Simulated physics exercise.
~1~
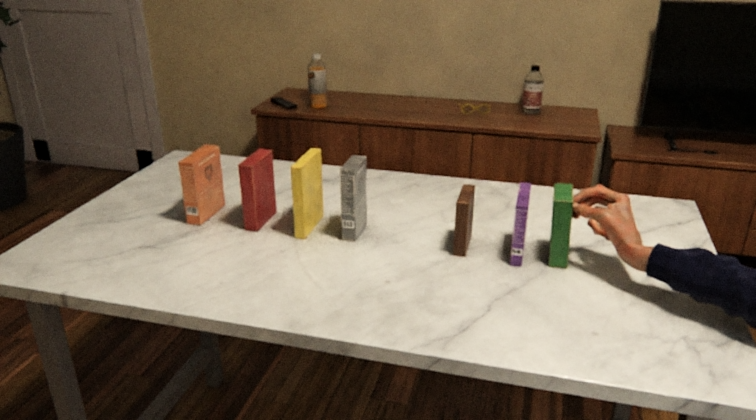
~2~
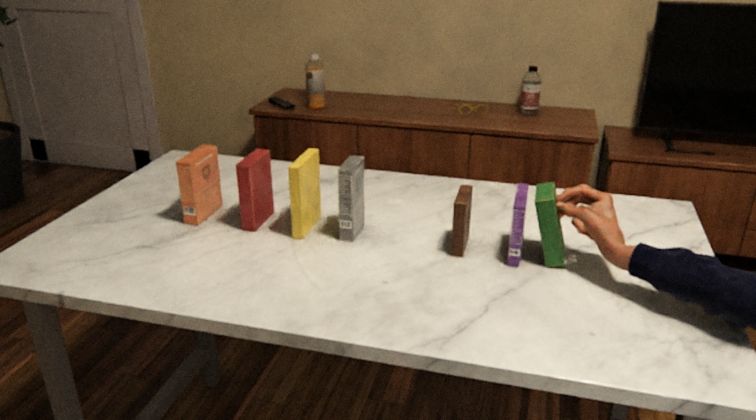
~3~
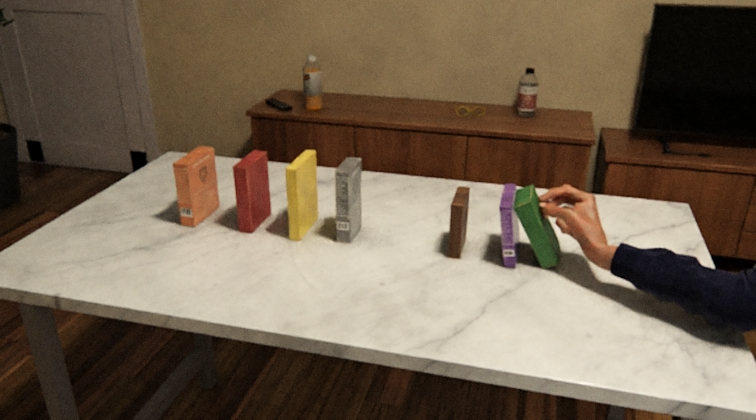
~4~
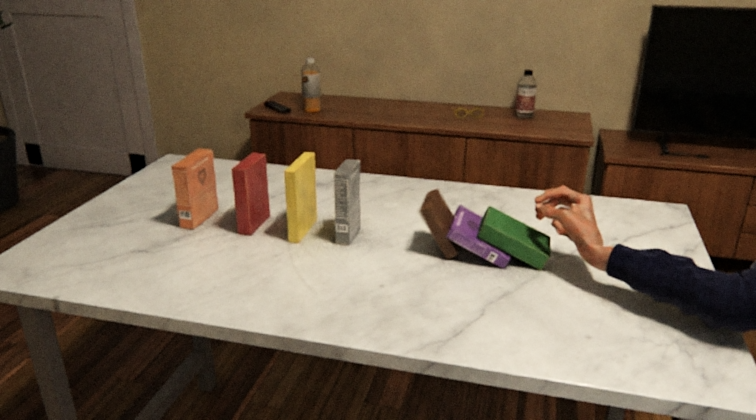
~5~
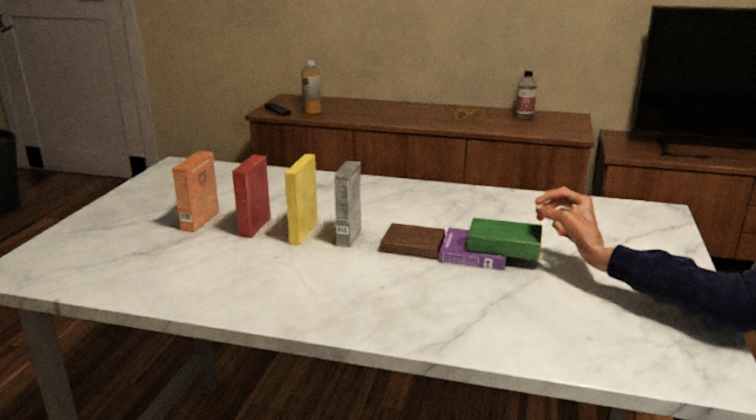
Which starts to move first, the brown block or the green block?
The green block starts to move first, tipping left under the hand while the brown block is still standing in its place.
